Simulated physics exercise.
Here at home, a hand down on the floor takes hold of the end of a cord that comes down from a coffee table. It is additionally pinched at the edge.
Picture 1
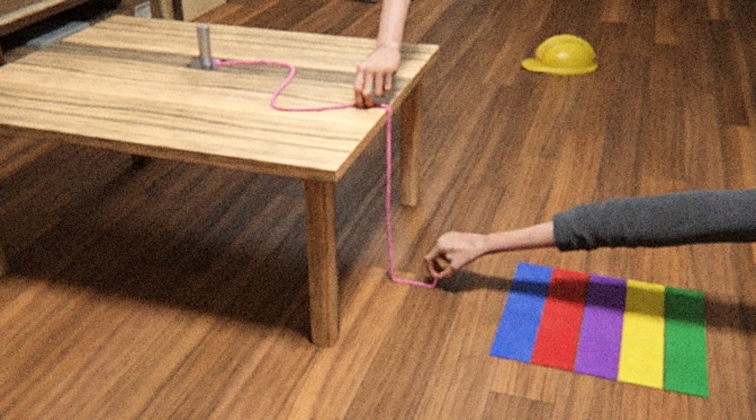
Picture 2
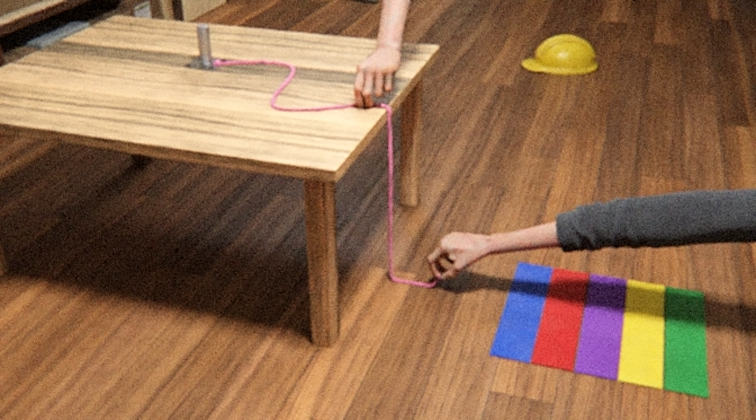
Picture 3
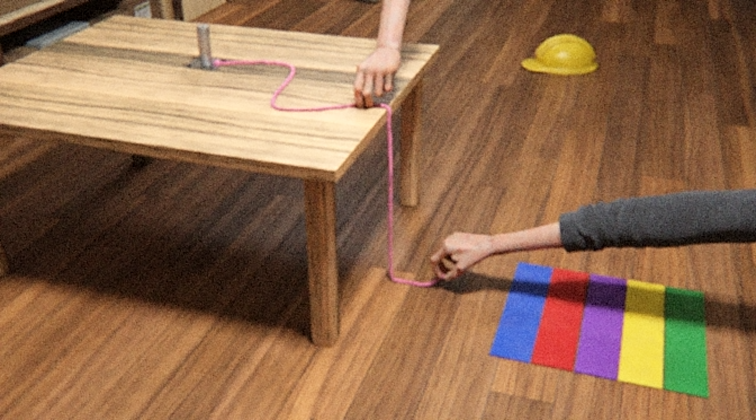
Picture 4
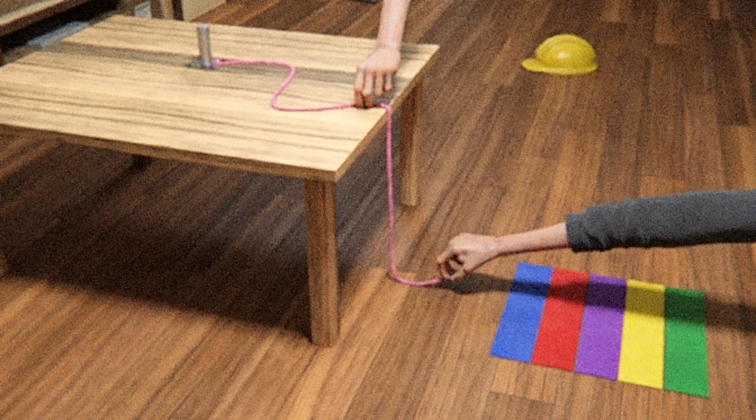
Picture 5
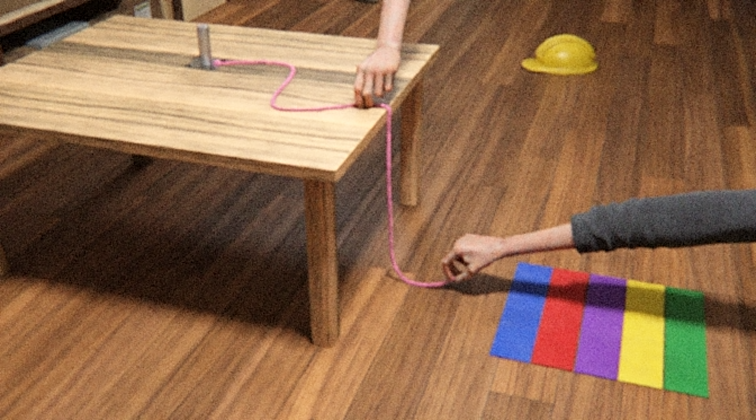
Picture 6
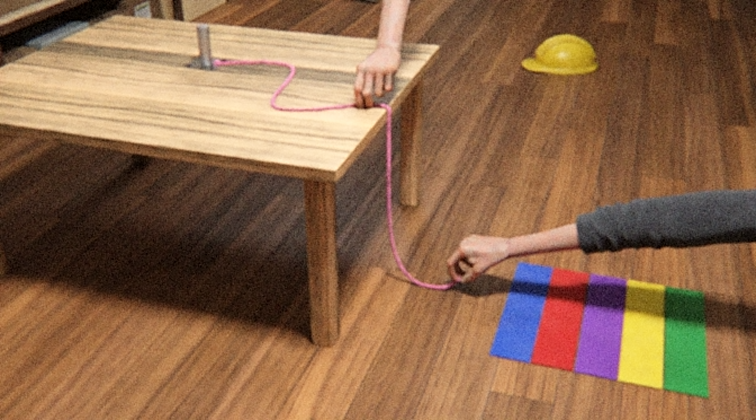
In the video, one hand pinches a pink cord at the edge of a wooden coffee table while another hand, low on the floor, draws the cord's end slowly a short way right, toward a mat of coloured stripes.
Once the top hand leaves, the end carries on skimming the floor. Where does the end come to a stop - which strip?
On the green strip.
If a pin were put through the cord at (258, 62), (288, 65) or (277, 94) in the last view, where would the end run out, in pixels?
In order of the tries: About (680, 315), then (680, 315), then (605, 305).
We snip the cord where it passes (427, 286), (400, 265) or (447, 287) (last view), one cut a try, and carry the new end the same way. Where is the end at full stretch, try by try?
In turn, (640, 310) for the first, (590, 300) for the second and (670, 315) for the third.
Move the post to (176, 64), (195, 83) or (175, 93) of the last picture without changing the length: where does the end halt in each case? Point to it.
The spots are near (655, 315), (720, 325) and (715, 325).
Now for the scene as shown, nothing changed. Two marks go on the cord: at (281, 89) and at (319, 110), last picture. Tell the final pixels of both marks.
First: (340, 90). Second: (421, 125).
A little later, end near (614, 306); over purple.
Next, end near (664, 314); over yellow.
When it is tight, end near (692, 319); over green. It gets as far as the green strip.
